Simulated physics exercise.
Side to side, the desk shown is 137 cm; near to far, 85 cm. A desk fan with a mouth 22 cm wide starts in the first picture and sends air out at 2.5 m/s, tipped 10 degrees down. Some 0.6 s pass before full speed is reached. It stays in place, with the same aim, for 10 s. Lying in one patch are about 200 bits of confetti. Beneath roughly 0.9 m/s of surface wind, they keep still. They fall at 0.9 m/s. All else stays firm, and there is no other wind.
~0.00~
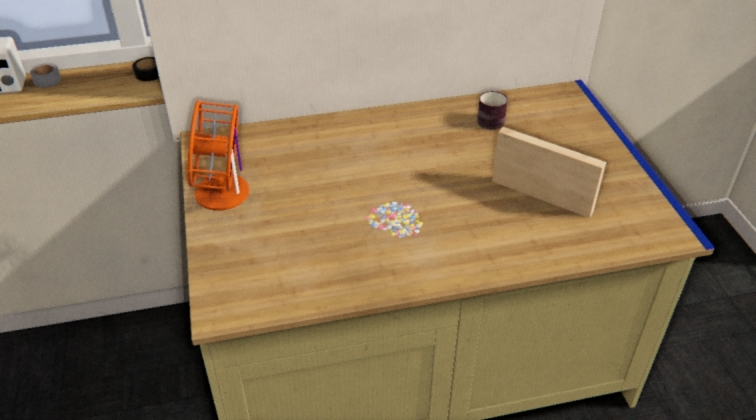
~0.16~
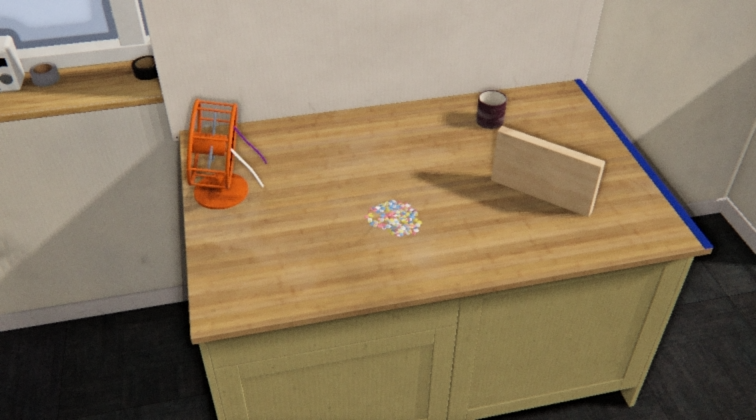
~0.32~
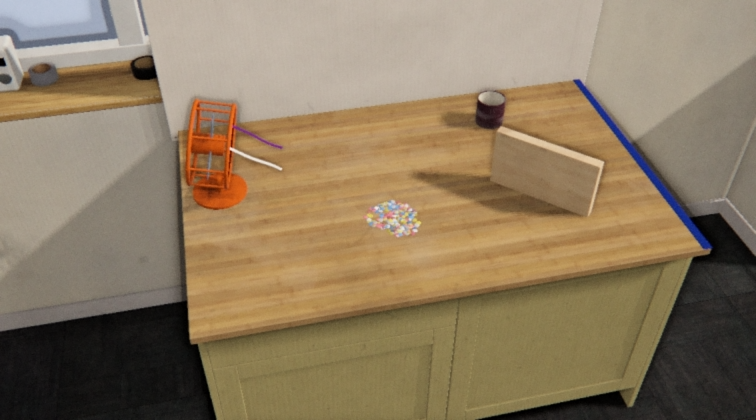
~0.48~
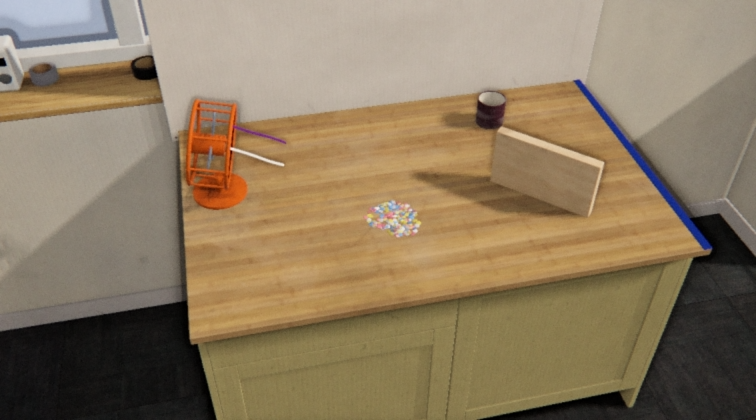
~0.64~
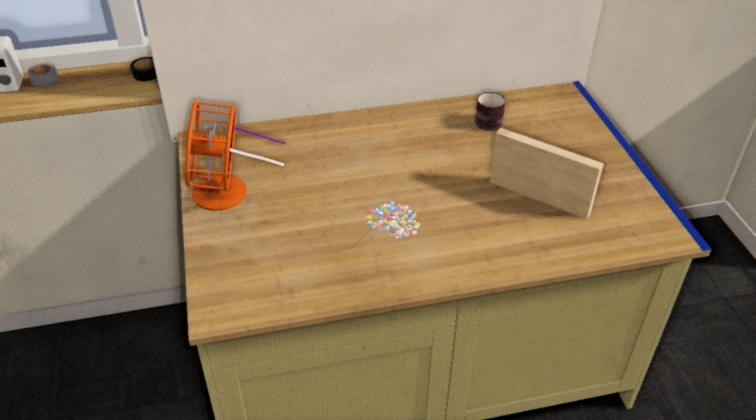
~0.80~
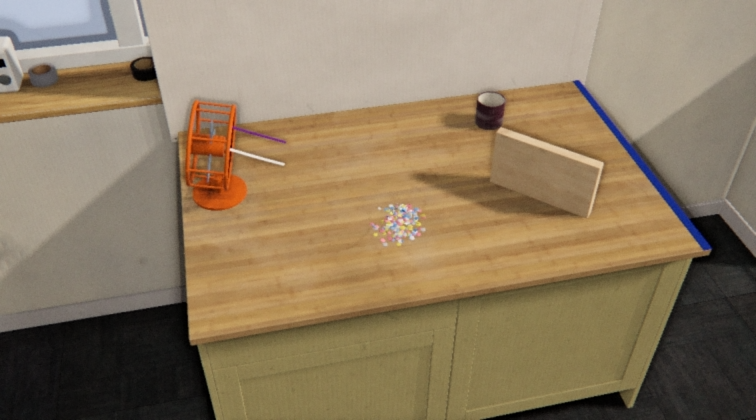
At the start, an orange desk fan stands at the left of a wooden desk, with a confetti patch, an upright board and a dark mug to its right. The fan's purple and white streamers then lift and stream rightward, and finally some confetti shifts slightly right.
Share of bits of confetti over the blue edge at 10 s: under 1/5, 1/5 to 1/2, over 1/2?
The amount is smaller than one fifth.
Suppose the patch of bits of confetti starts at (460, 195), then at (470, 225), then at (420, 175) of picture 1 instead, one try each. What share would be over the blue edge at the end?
5, 0 and 80 in a hundred, respectively.
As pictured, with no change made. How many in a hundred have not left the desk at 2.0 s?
I'd say some 15 % at that moment.
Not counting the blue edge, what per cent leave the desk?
The share comes to some 90 per cent.
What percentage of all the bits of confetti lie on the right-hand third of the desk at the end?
Around 0 per cent.
After 2.0 s the count stands so, 0 % are over the blue edge.
After 3.2 s the count stands so, 0 % are over the blue edge.
After 5.5 s the count stands so, 0 % are over the blue edge.
After 10.0 s, at the end, 0 % are over the blue edge.
